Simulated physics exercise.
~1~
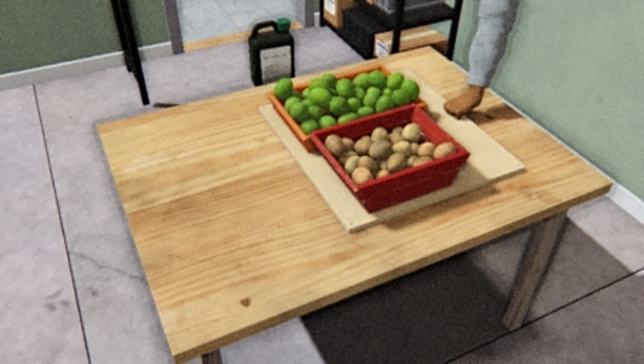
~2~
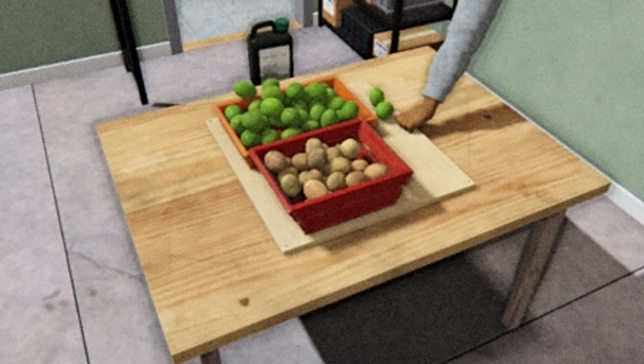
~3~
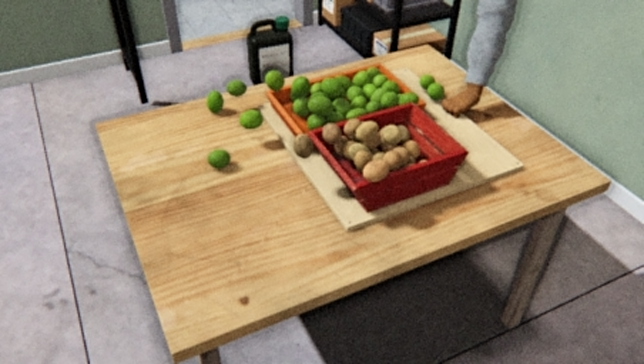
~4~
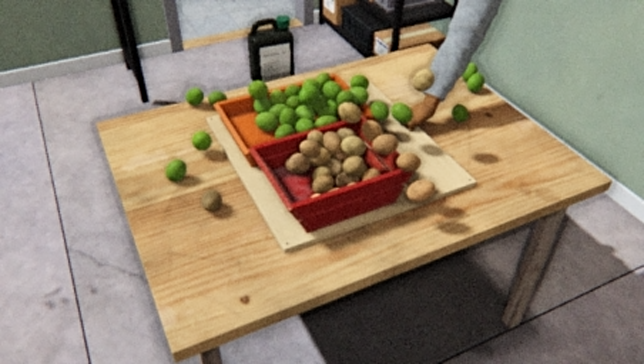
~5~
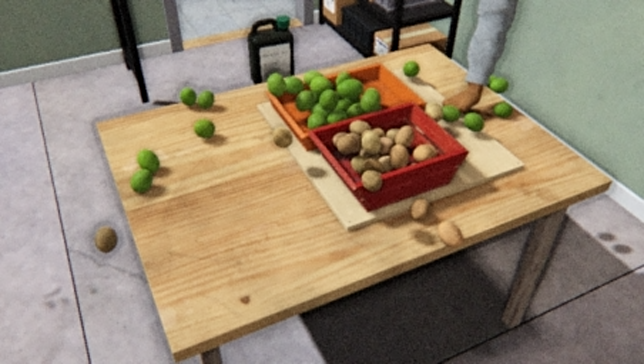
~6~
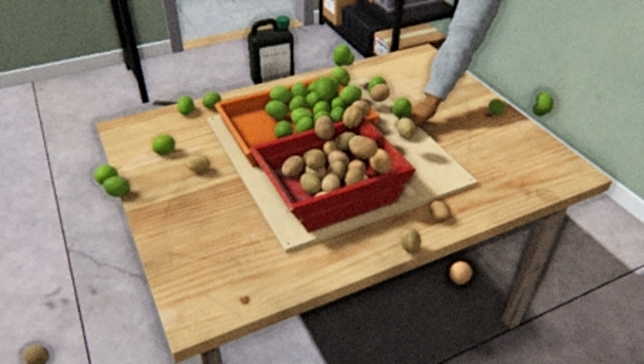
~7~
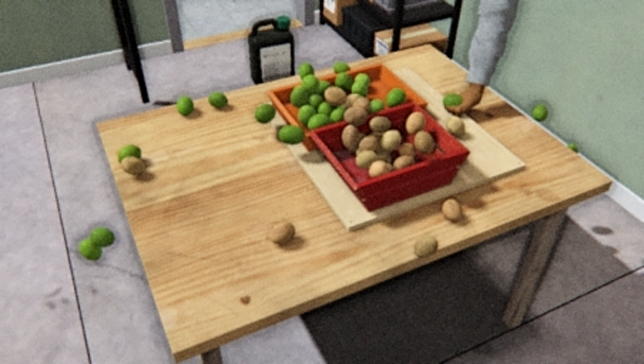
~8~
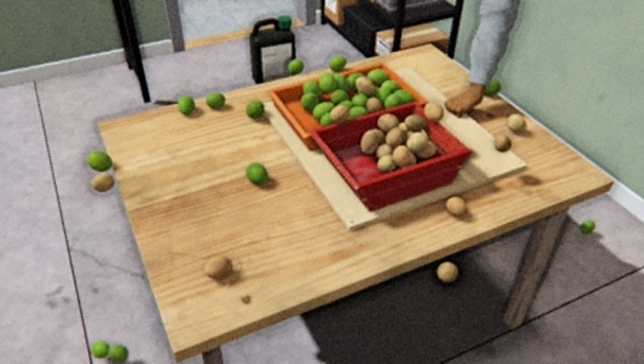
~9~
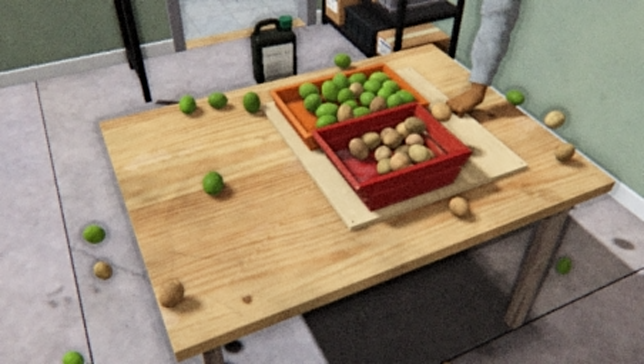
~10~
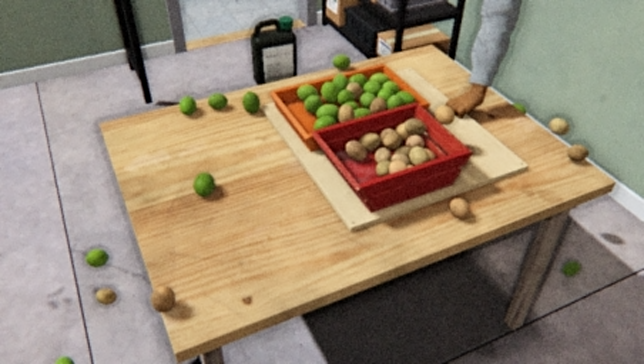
To begin with, a red container of potatoes and an orange container of round green fruit sit side by side on a board on a wooden table, with a hand resting at the board's far edge. The board slides left, then back right, and green fruit starts tumbling over the sides. As the strokes repeat, potatoes spill too, and pieces roll both ways across the tabletop, some dropping to the floor. After the third return the board stops. Both containers end up still partly full, with loose potatoes and green fruit scattered over the table and floor.
